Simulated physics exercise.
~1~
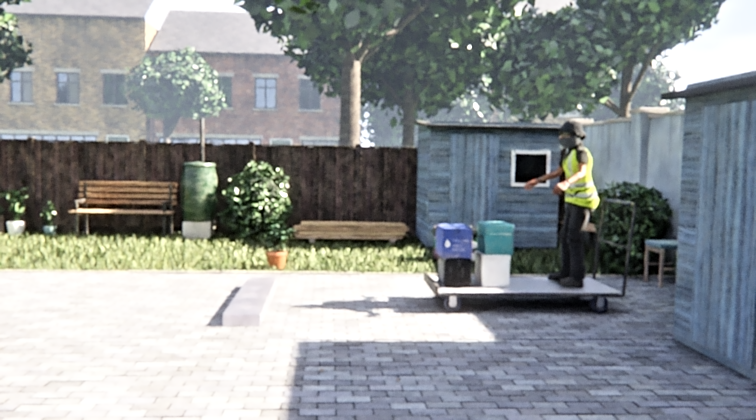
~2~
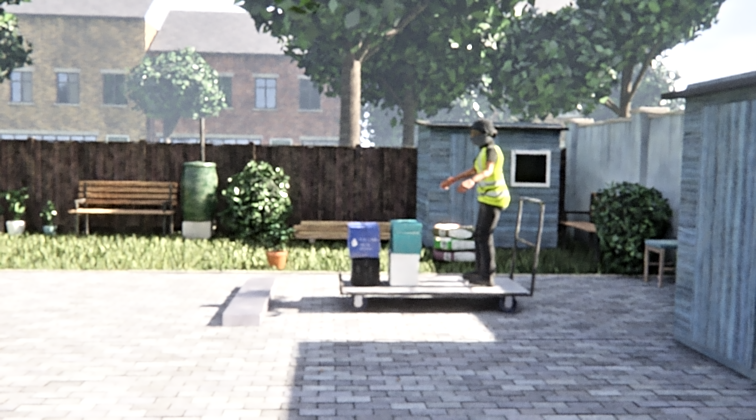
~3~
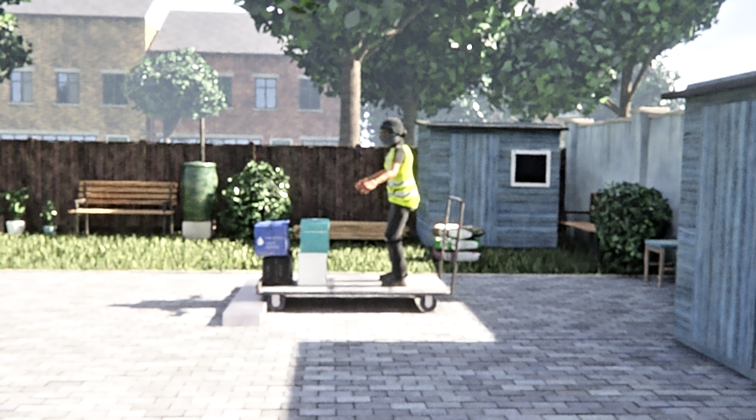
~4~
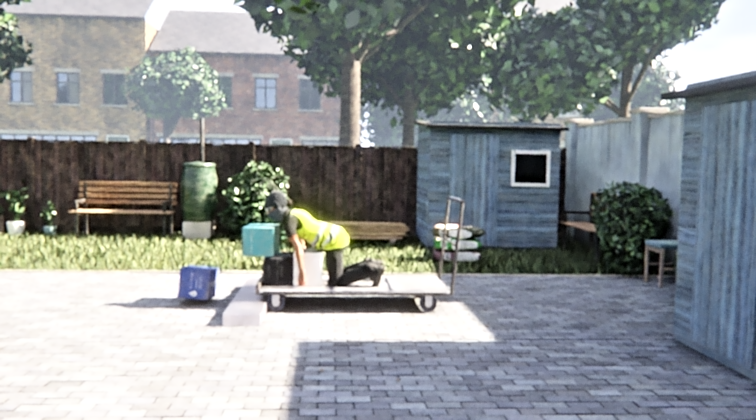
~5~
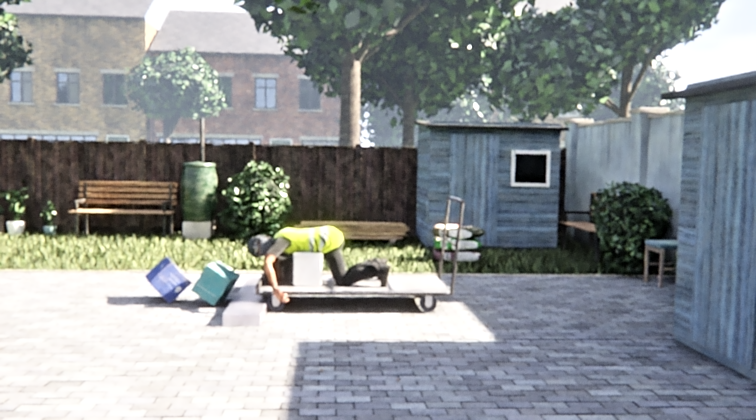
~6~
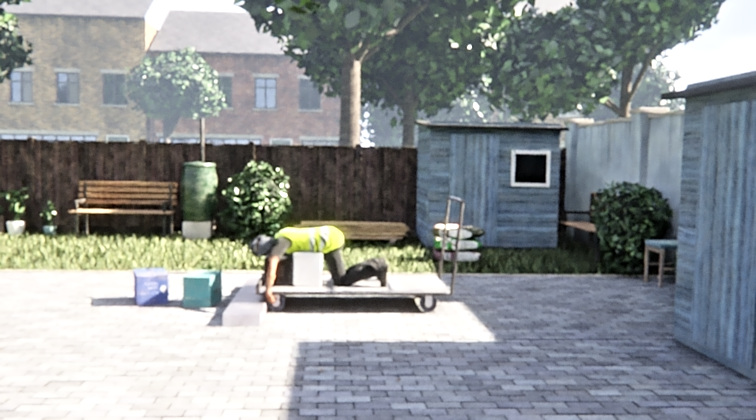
To begin with, a figure in a yellow high-visibility vest stands on a flat cart rolling left across a paved yard, behind a blue box stacked on a black case and a teal box on a white one. The cart reaches a low kerb and stops short. The blue box flies off over the front, and the teal one follows as the figure pitches forward onto the deck. Both boxes tumble onto the paving beyond the kerb. They settle there upside down, while the figure lies slumped over the white box, head and arms hanging at the cart's front edge.
